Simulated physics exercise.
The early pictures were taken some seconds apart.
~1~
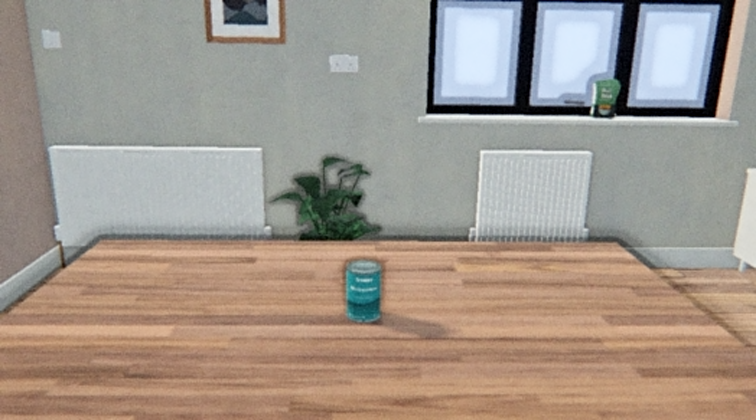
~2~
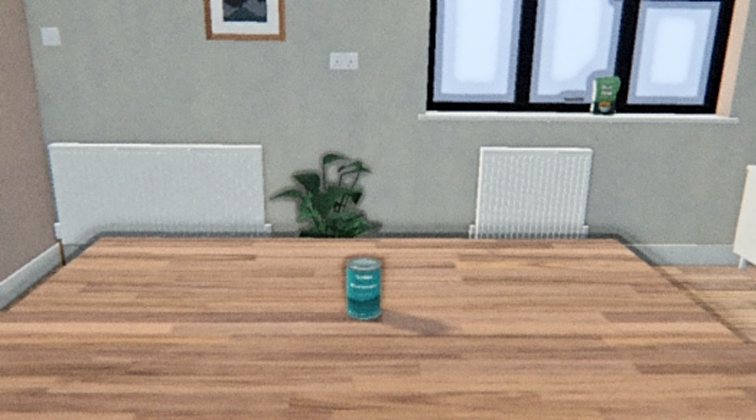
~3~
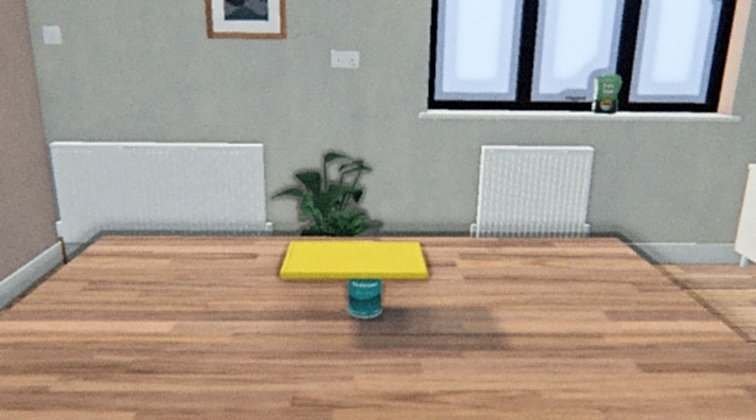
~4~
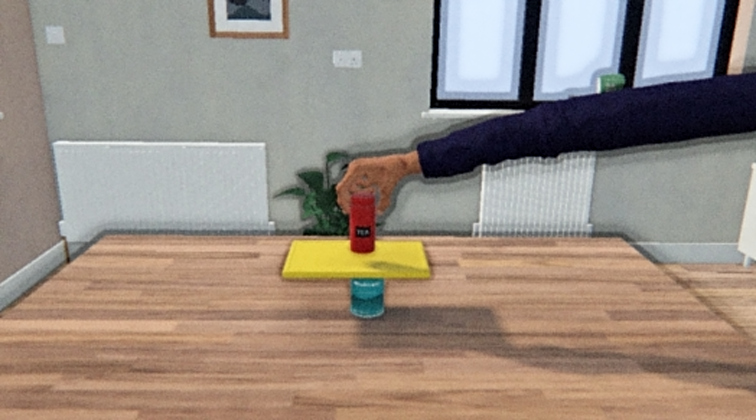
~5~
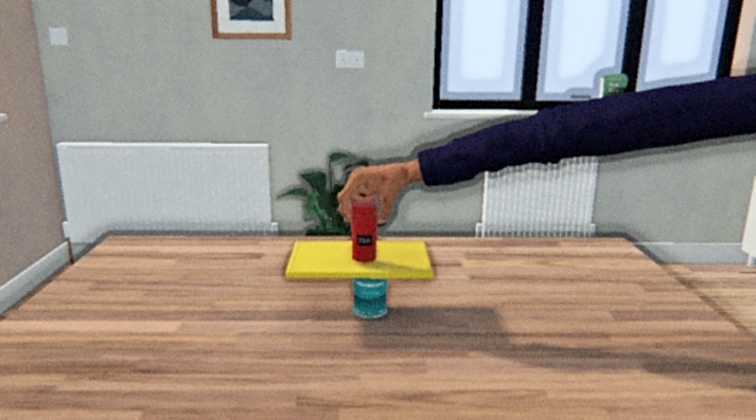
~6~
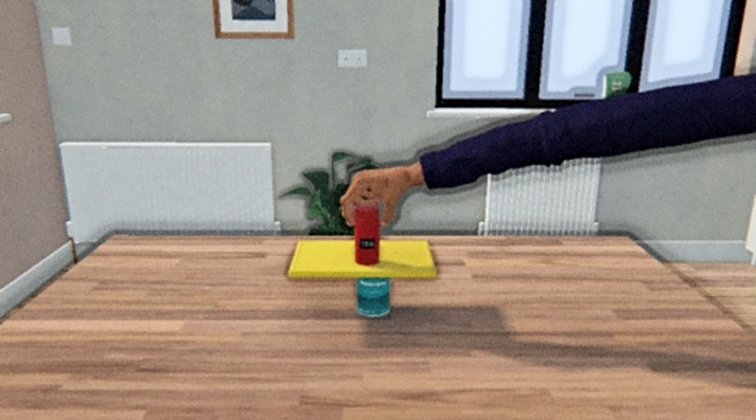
A hand in a dark sleeve reached in from the right and lowered a red shaker onto a yellow lid, which had appeared on top of a teal can standing alone on a wooden table.
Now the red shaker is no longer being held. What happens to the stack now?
The result: No fall.
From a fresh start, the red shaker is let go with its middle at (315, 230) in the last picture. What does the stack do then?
Well, it crumbles then.
Then, 0.60 s on from there, things are still on the move.
Then, 1.40 s on from there, no change.
Then, 2.10 s on from there, red shaker resting near (367, 235).
In the end, all 3 unmoved. At the end, from the last picture's camera, red shaker near (367, 235). The stack holds.
